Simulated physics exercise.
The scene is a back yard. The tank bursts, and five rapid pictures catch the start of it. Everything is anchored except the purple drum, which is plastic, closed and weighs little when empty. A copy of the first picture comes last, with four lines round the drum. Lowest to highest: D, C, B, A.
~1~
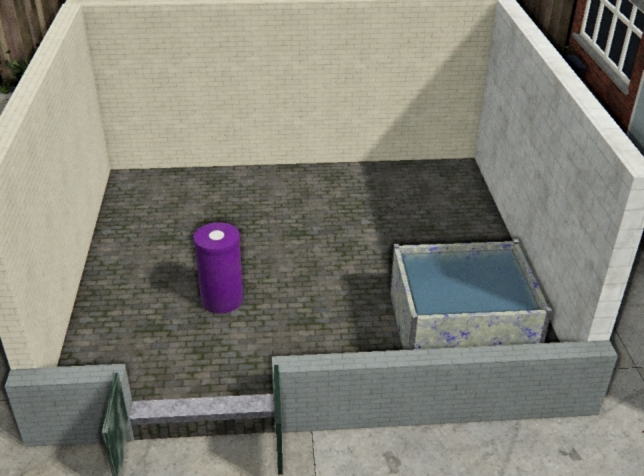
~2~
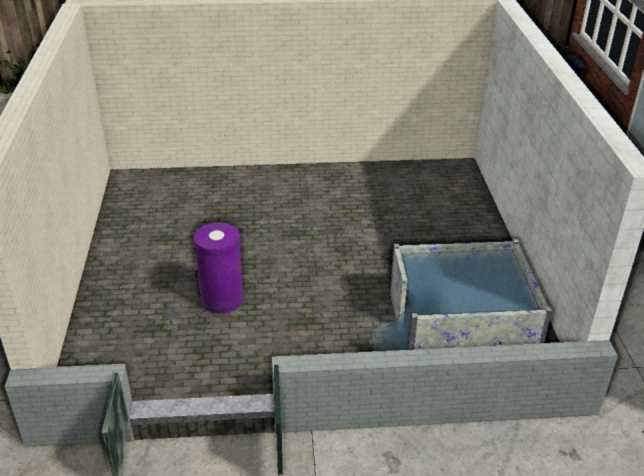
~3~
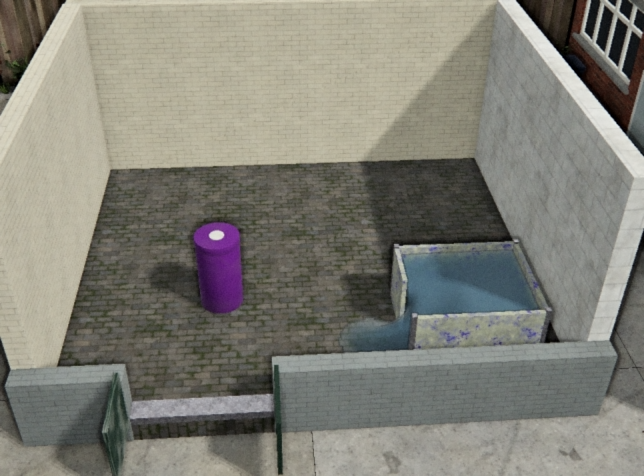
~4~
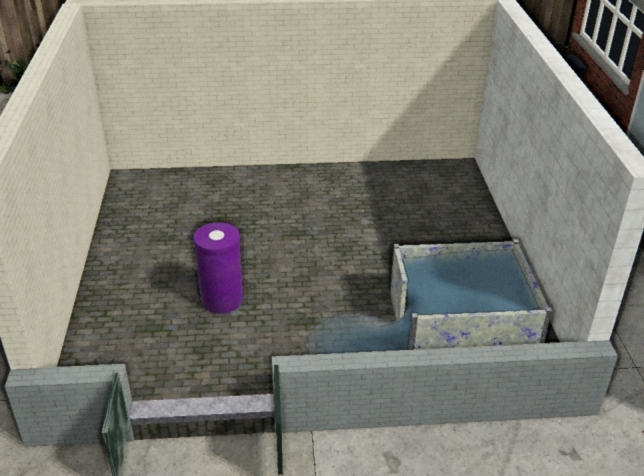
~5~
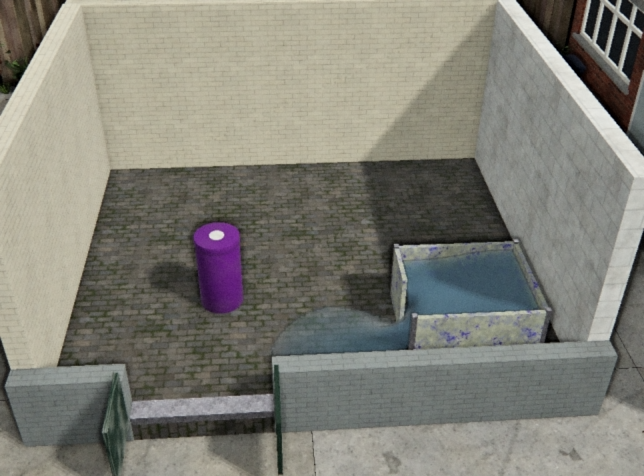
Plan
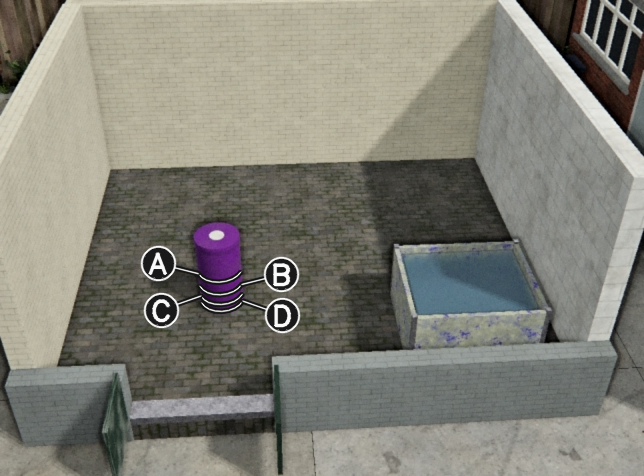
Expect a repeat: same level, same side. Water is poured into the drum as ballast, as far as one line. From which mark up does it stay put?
That is level C.
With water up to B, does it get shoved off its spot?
No, that is safe.
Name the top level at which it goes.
The answer is D.
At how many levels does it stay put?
Three of them.
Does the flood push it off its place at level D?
Yes, it does.
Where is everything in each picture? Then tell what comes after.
Lid of the purple drum at (217, 235); tank full, its middle at (468, 283); open gate at (199, 363), in the first frame.
In the second frame, 1 % of the ground under water, its edge towards the drum at (386, 326).
In the third frame, 2 % of the ground under water, its edge towards the drum at (353, 327).
In the fourth frame, 4 % of the ground under water, its edge towards the drum at (325, 325).
Lid of the purple drum at (217, 235); 6 % of the ground under water, its edge towards the drum at (298, 330), in the fifth frame.
In white, A at (219, 282); B at (220, 294); C at (221, 304); D at (221, 311); from the bottom up D, C, B, A.
With A, it does not move.
With B, it does not move.
With C, it shifts by a finger or two and stays.
With D, it is pushed about twice its own width away.
